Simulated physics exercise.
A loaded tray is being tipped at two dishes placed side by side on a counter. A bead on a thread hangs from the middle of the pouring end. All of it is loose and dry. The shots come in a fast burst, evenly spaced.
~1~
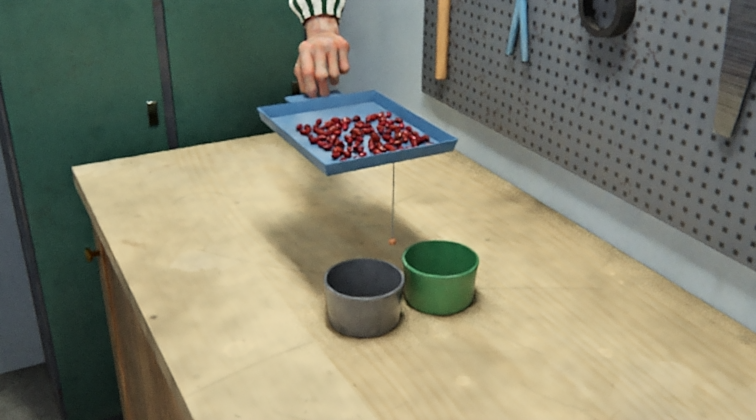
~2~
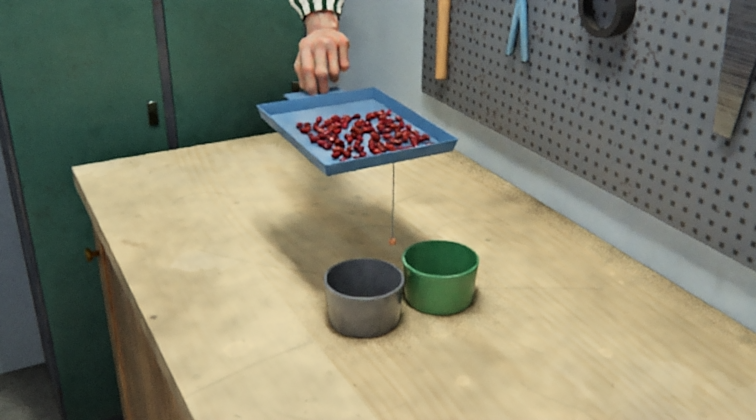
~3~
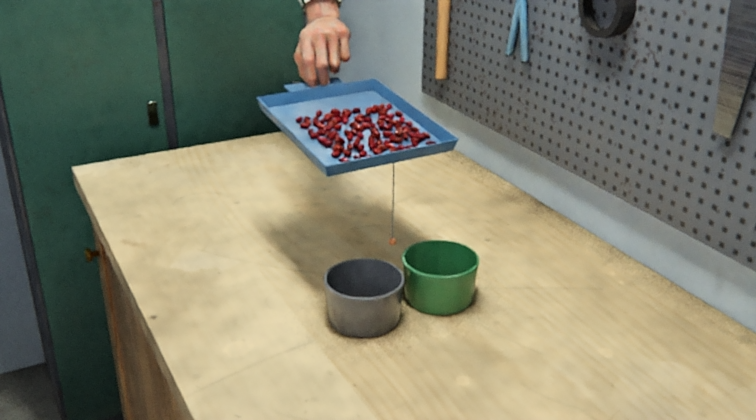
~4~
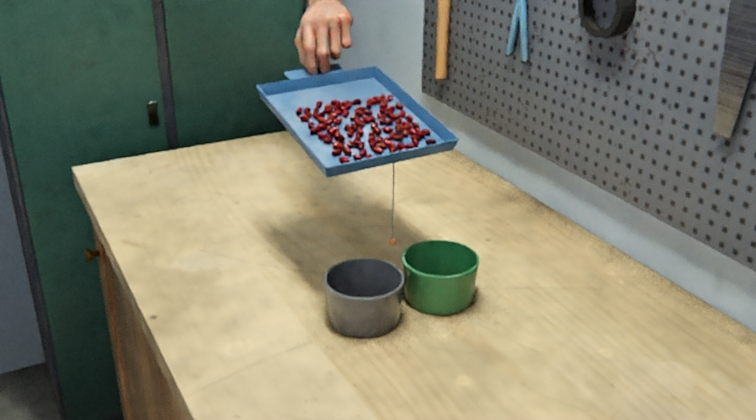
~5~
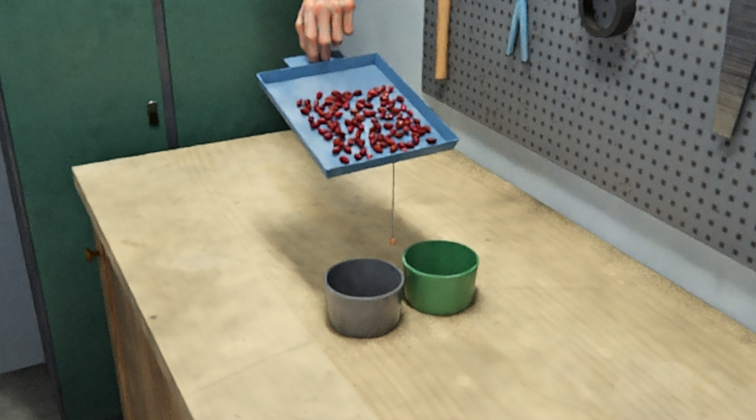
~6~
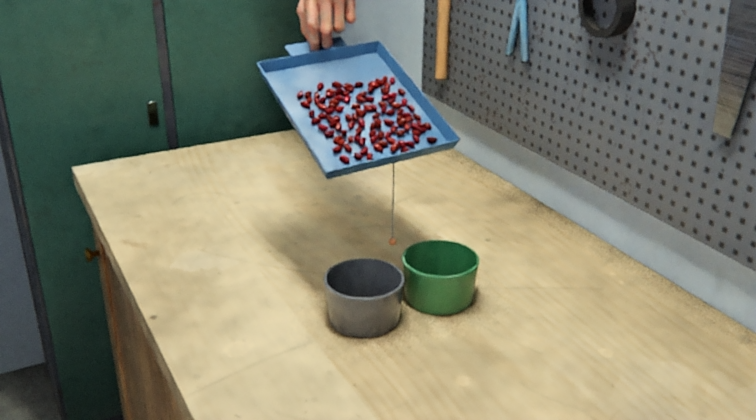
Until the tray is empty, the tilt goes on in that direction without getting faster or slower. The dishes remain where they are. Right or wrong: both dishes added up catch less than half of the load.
Wrong, they catch more than half.
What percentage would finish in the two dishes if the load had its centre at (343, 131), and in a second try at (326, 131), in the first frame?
In order, 80 per cent then 80 per cent.
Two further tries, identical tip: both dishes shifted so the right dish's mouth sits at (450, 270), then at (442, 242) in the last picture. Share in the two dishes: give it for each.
Close to 80 in a hundred first, close to 20 in a hundred second.
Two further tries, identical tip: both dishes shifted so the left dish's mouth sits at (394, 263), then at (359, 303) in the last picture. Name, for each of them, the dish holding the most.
First try, the one on the left; second try, the one on the right.
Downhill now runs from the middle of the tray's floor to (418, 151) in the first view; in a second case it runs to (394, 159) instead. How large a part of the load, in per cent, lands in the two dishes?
In order, 50 in a hundred and 80 in a hundred.
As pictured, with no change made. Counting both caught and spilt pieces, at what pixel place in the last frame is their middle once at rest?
I'd put the middle somewhere around (387, 312).
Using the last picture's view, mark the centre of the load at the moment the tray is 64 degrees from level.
Near the pixel (381, 138).
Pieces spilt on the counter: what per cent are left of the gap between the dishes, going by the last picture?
It amounts to some 30 percent.
Just after the last frame, tray tipped steeply; almost all on the tray; just a few in the air.
A moment on, tray tipped past a quarter turn; almost all on the tray; about a tenth in the left dish; just a few in the right dish; just a few outside both.
Further on, tray tipped past a quarter turn; roughly half in the left dish; roughly a third in the right dish; roughly a quarter outside both.
When it is over, tray tipped past a quarter turn; roughly half in the left dish; roughly a third in the right dish; roughly a quarter outside both.
